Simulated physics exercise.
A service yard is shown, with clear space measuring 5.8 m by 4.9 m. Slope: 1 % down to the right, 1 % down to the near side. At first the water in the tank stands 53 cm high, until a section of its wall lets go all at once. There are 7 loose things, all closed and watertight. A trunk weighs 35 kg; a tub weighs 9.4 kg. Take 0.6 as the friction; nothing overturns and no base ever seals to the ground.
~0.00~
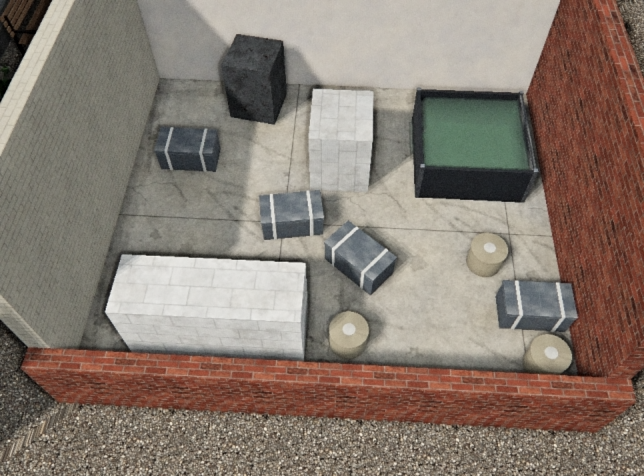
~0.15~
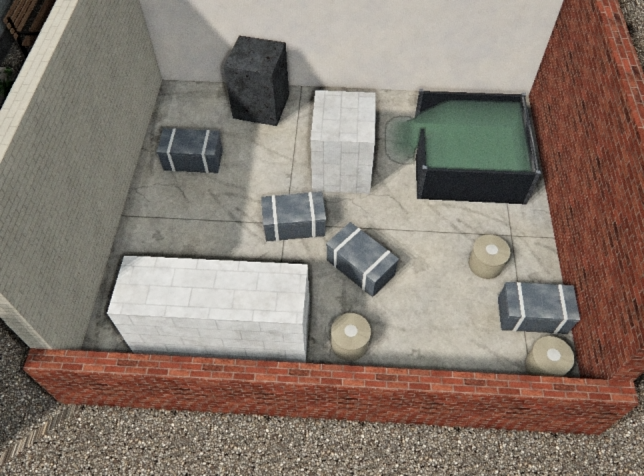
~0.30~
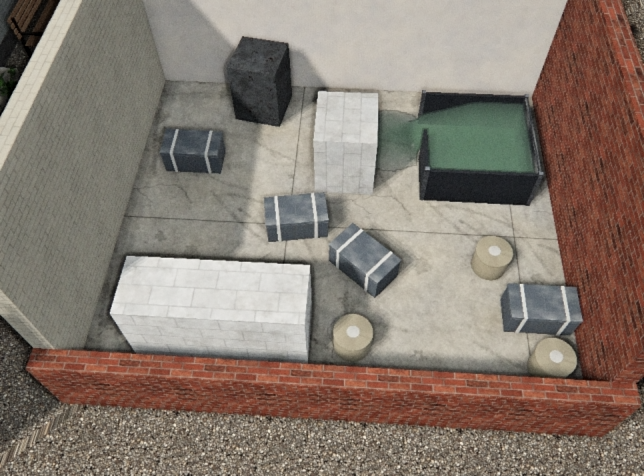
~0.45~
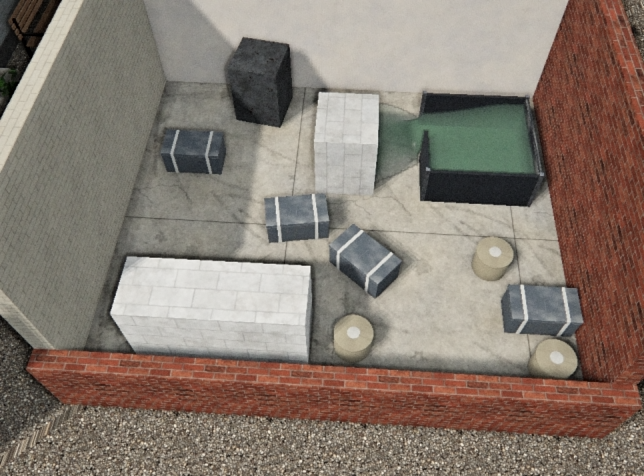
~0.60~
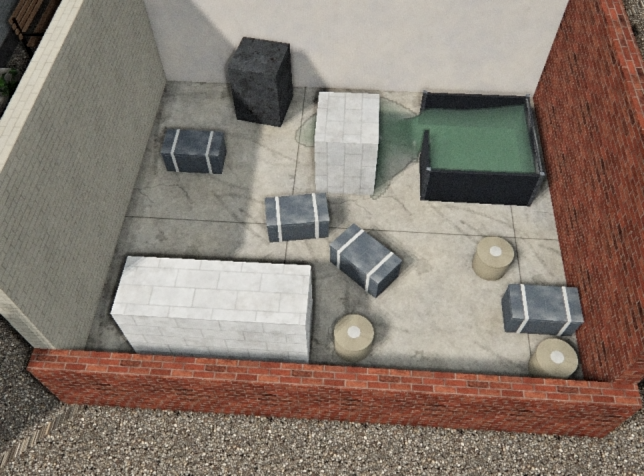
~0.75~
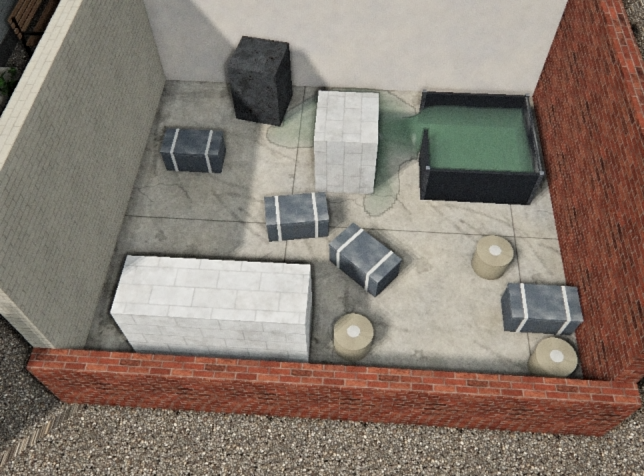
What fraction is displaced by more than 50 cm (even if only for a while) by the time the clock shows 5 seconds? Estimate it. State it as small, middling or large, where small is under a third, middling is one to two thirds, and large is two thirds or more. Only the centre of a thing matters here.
Small.
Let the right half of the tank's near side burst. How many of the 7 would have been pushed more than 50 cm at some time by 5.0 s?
In that case the number is 4.
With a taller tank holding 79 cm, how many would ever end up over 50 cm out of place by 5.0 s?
It would come to 0 of them.
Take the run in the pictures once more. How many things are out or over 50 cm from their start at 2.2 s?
Tally: 0.
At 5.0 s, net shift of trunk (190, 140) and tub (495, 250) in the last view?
0 cm and 0 cm.
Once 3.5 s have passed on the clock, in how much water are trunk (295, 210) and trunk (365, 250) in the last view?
Some 4 cm at the first, some 2 cm at the second.
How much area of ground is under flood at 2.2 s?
Close to 11.0 m2, I'd say.
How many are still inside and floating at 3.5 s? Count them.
0.
After 1.1 s 0 of 7 are over 50 cm from their spots; 0 afloat.
After 2.2 s 0 of 7 are over 50 cm from their spots; 0 afloat.
After 3.5 s 0 of 7 are over 50 cm from their spots; 0 afloat.
After 5.0 s 0 of 7 are over 50 cm from their spots, and 0 have been at some point; 0 afloat.
